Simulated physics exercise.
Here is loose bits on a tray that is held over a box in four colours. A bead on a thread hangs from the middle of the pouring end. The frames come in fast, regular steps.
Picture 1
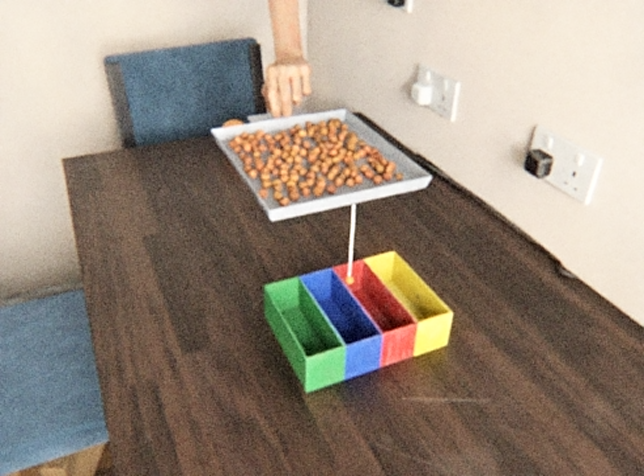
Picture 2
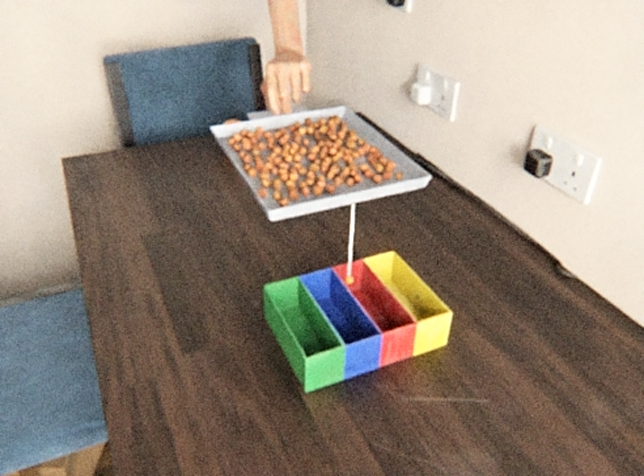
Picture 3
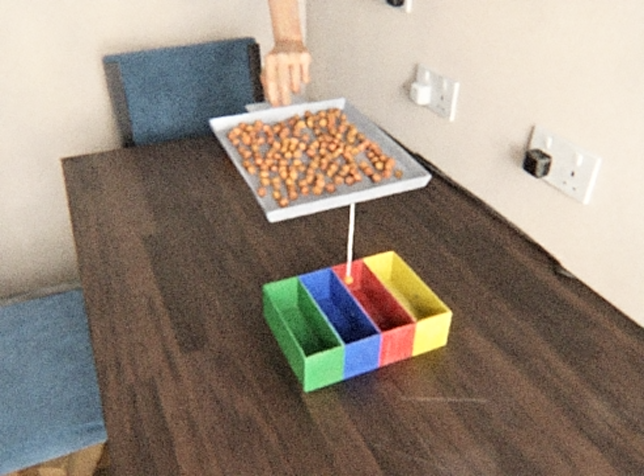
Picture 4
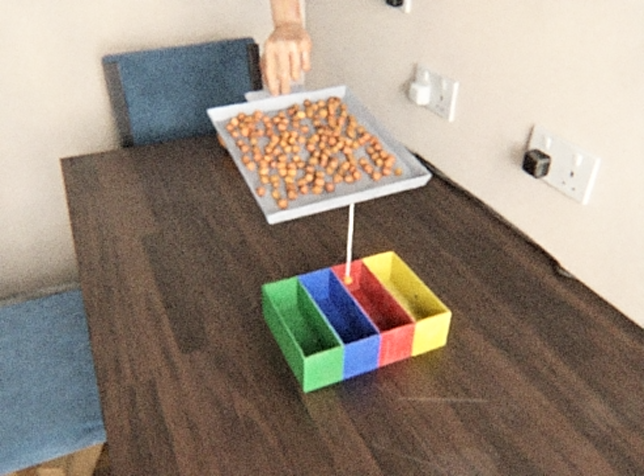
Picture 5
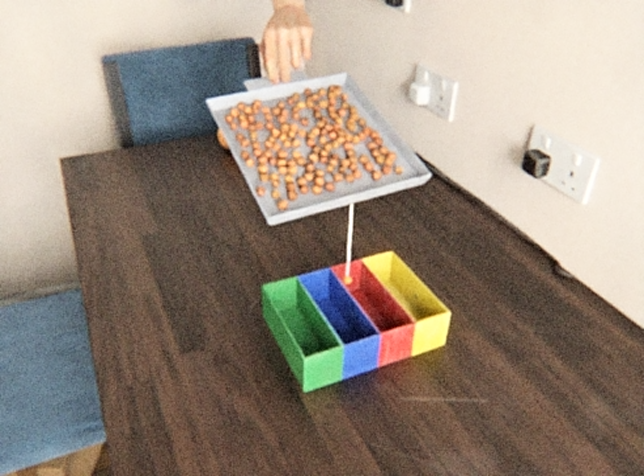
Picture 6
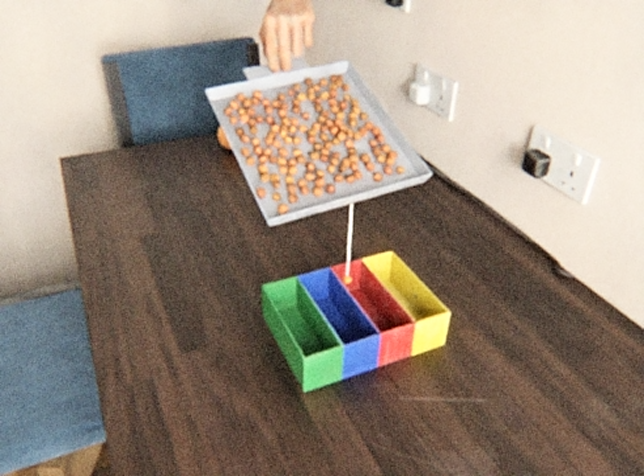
A hand steadily raised the back of a tray of hazelnuts above a green, blue, red and yellow box, tilting it toward the front left corner while the hanging bead stayed nearly still.
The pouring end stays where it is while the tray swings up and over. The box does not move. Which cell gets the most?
The green one ends fullest.
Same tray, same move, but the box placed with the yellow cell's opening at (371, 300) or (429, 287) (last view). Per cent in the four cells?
In turn 90 and 40 in a hundred.
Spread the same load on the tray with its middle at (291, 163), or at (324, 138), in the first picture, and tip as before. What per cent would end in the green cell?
First some 40, then 40 per cent.
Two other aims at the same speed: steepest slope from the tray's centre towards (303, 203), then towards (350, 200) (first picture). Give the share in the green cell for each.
Near 50 % and 10 %.
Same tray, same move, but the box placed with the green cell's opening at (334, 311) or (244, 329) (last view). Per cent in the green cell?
In turn 20 and 10 in a hundred.
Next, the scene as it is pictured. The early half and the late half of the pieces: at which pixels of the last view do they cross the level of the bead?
Early half (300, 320), late half (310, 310).
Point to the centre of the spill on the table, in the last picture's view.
Around (274, 409).
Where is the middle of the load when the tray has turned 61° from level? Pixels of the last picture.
At about (322, 174).
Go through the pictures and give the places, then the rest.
The first picture shows corners of the pouring end at (272, 208) and (426, 176), level; middle of the load at (312, 159), hazelnuts; bead on its thread at (349, 280); green cell at (326, 366); blue cell at (363, 354); red cell at (399, 342); yellow cell at (433, 331).
The second picture shows corners of the pouring end at (271, 208) and (426, 175), level; middle of the load at (311, 157).
The third picture shows corners of the pouring end at (271, 210) and (426, 174), tipped barely, lowest at the left corner; middle of the load at (311, 153).
The fourth picture shows corners of the pouring end at (270, 212) and (426, 174), tipped a little, lowest at the left corner; middle of the load at (311, 142).
The fifth picture shows corners of the pouring end at (270, 215) and (426, 173), tipped a little, lowest at the left corner; middle of the load at (311, 137).
The sixth picture shows corners of the pouring end at (270, 217) and (427, 172), tipped clearly, lowest at the left corner; middle of the load at (312, 132), about a quarter on the move; green cell at (323, 366); blue cell at (361, 353); red cell at (397, 342); yellow cell at (431, 330).
Soon after the last picture, tray tipped steeply; nearly all on the tray; a stray few in the blue cell; a small part falling or outside the box.
A little later, tray tipped right over; about a quarter on the tray; a small part in the green cell; a small part in the blue cell; a stray few in the red cell; about half falling or outside the box.
Later still, tray tipped past a quarter turn; about a third in the green cell; about a quarter in the blue cell; a small part in the red cell; a stray few in the yellow cell; about a third falling or outside the box.
At rest, tray tipped past a quarter turn; about a third in the green cell; about a quarter in the blue cell; a small part in the red cell; a stray few in the yellow cell; about a third outside the box.
